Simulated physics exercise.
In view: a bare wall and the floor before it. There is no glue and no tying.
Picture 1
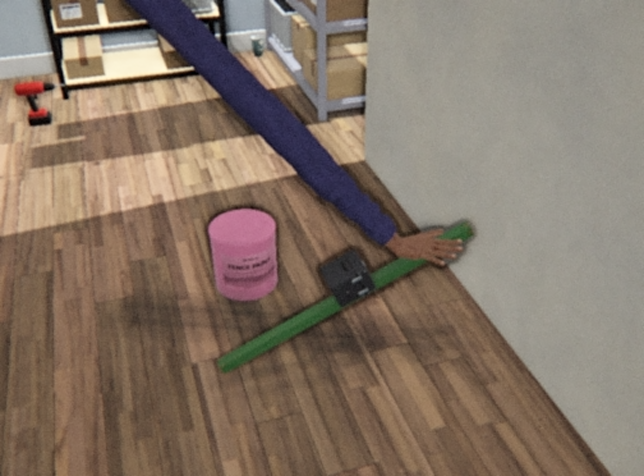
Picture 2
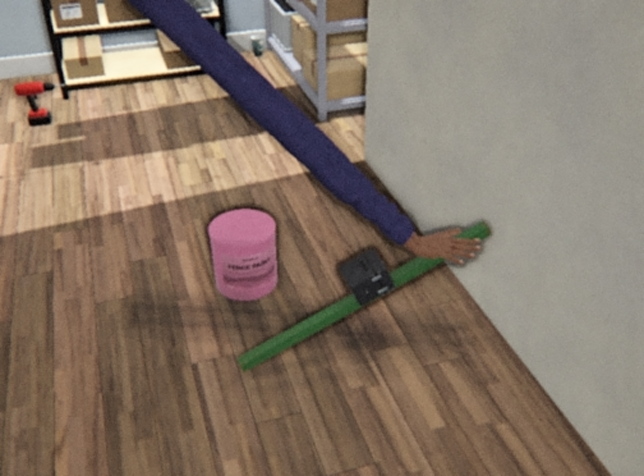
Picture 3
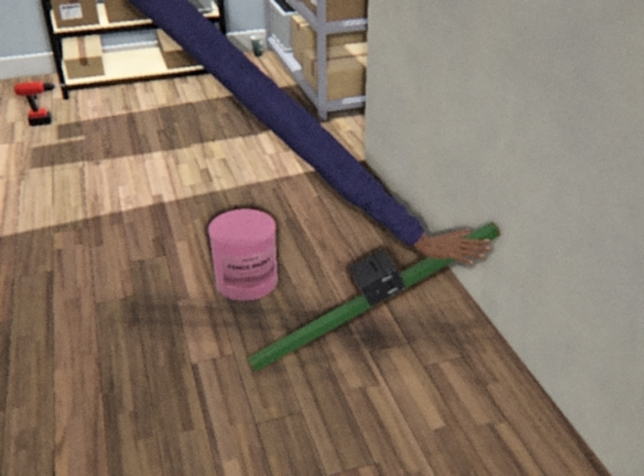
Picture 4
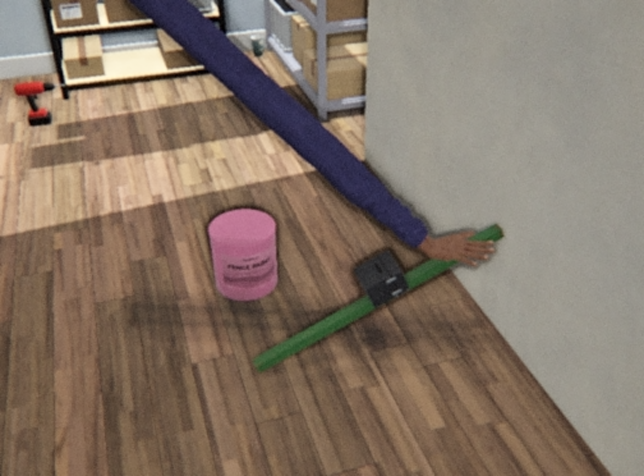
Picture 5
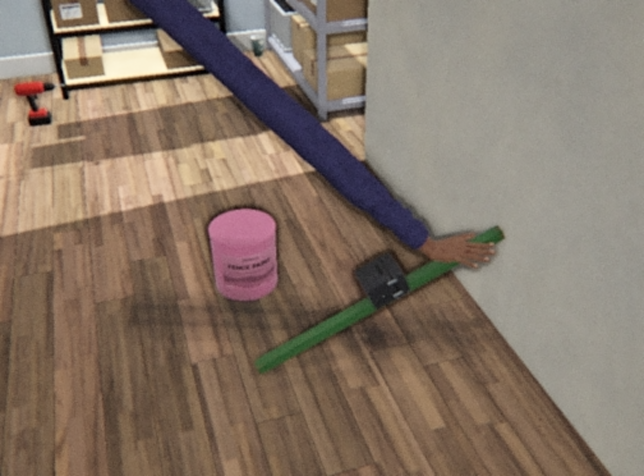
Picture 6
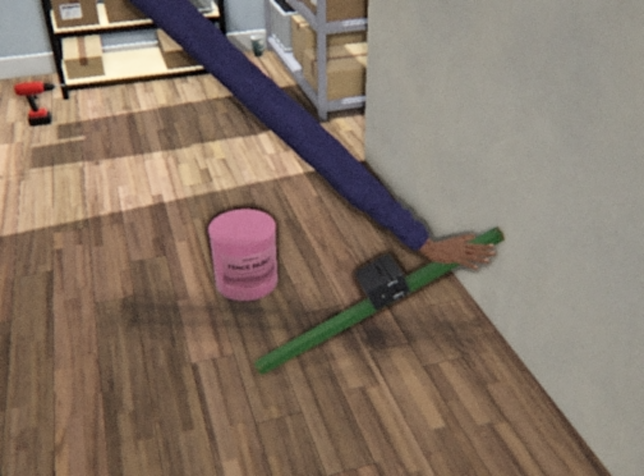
By a bare wall, a hand shifting a green pole slightly right to lean on it, then holding it still beside a pink pail.
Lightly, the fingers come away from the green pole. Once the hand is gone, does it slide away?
Yes - it sets off downward.
Then, 0.30 s past the last view, green pole leaning 8° more than when let go near (374, 316).
Then, 0.40 s past the last view, green pole leaning 21° more than when let go near (367, 340).
Finally, moved from the start, green pole; pink pail still in place. Final places as the last picture's camera would see them, green pole near (366, 344). The pole gives way.
